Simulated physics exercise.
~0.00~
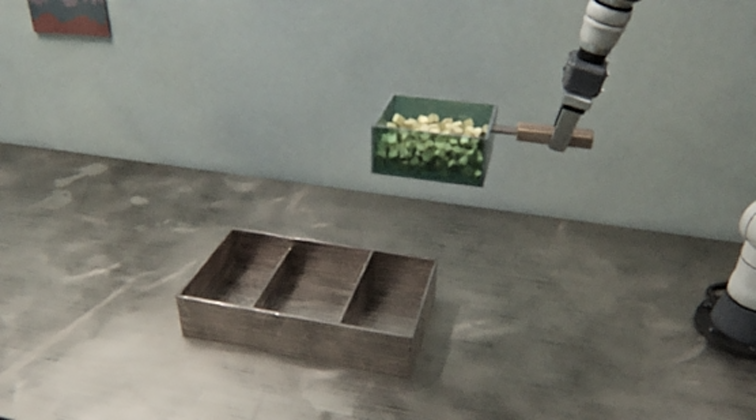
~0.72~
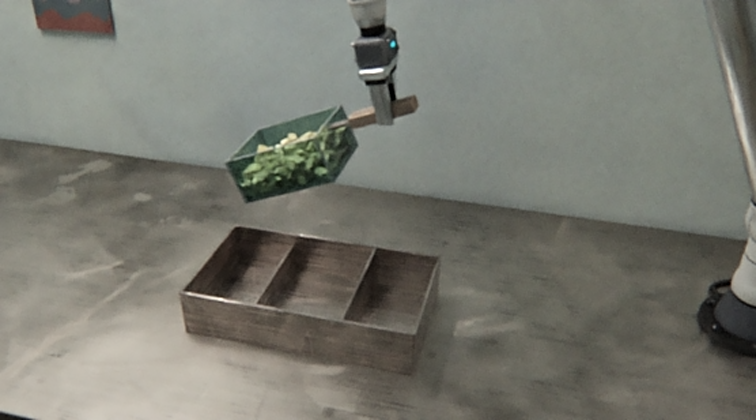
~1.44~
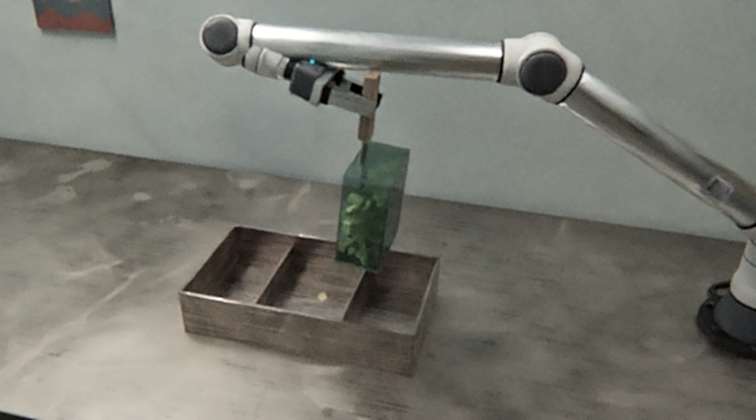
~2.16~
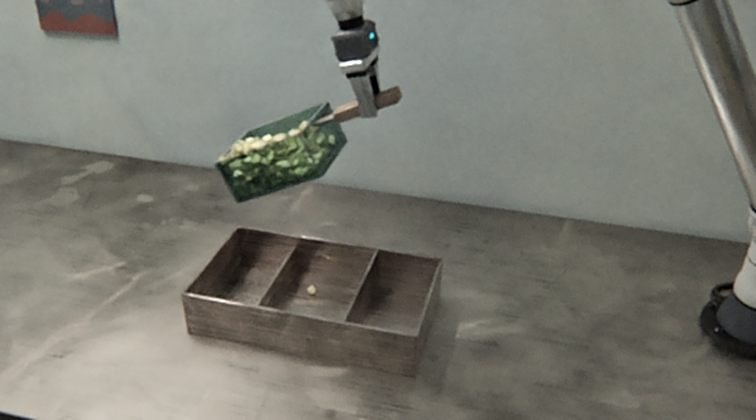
A robot arm carried a green see-through box of chopped vegetables left over a wooden crate with three sections, tipped it steeply so a couple of pieces dropped into the middle section, then raised and partly levelled it, still nearly full.
